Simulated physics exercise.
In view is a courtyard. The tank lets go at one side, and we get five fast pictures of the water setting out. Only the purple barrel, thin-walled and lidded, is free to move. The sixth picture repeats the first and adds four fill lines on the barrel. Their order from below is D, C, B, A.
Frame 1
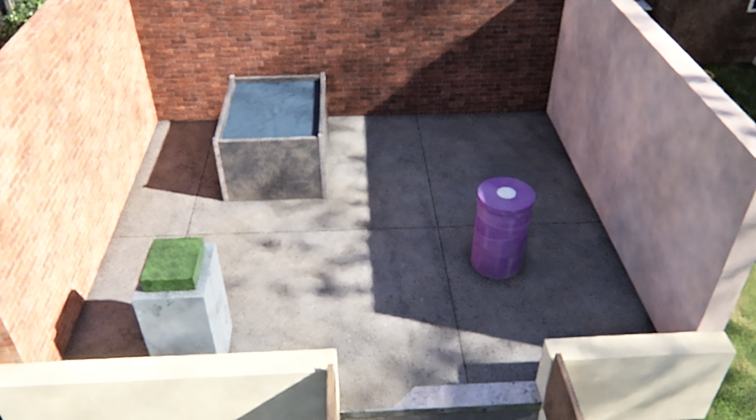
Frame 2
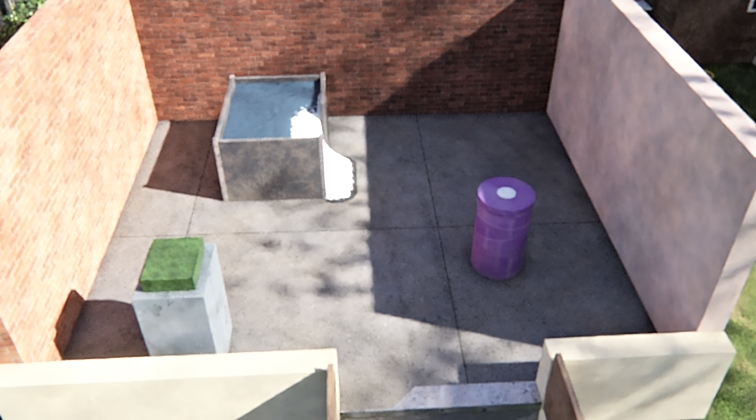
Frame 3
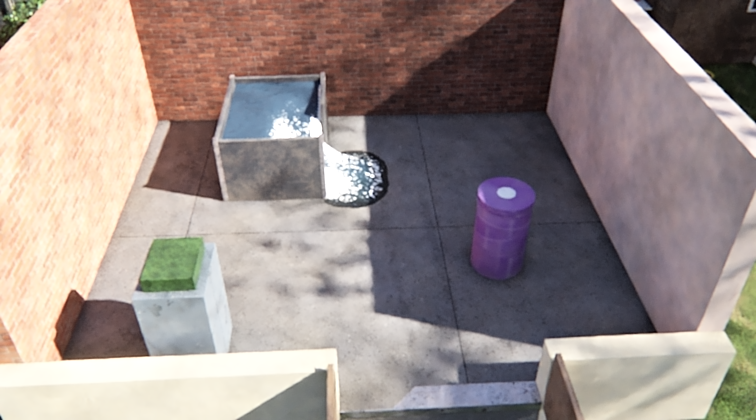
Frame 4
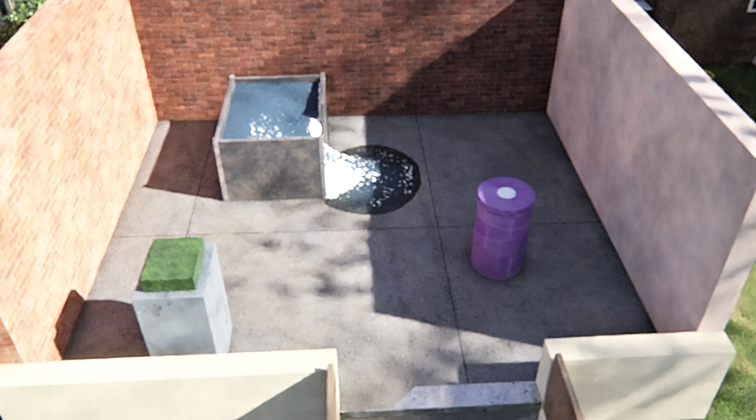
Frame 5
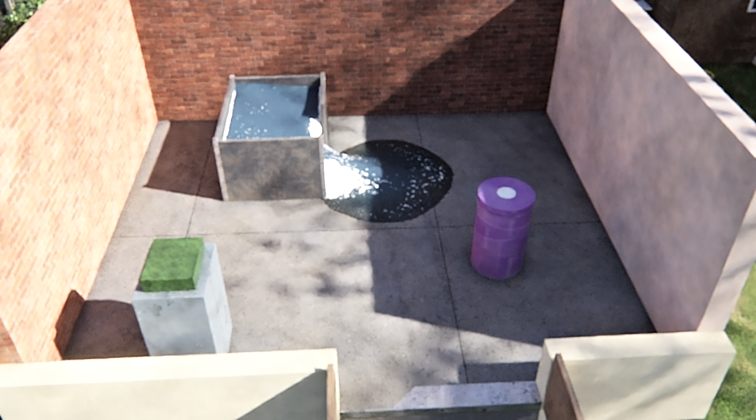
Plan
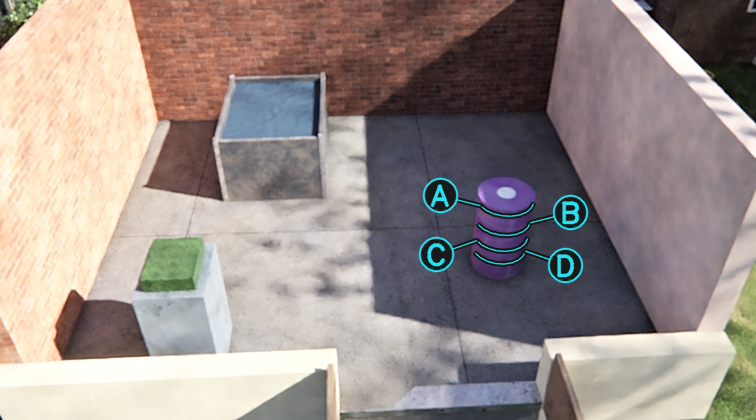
In a walled courtyard, water pours from a full tank and spreads rightward across the ground.
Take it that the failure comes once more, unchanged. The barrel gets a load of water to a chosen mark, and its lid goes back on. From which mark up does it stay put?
It is D.
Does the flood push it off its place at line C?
No.
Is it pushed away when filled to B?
No, that is safe.
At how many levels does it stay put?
All of the four.
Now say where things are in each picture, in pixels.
Lid of the purple barrel at (505, 193); tank full, its middle at (274, 111); open gate at (441, 348).
Water covers 1 % of the ground, mostly out of sight from here.
Water covers 3 % of the ground and is seen nearest the barrel at (380, 192).
Water covers 5 % of the ground and is seen nearest the barrel at (392, 203).
Lid of the purple barrel at (505, 193); water covers 8 % of the ground and is seen nearest the barrel at (423, 206).
On the marked copy, A at (510, 216); B at (508, 235); C at (505, 251); D at (504, 264); from the bottom up D, C, B, A.
With A, it does not move.
With B, it does not move.
With C, it does not move.
With D, it does not move.
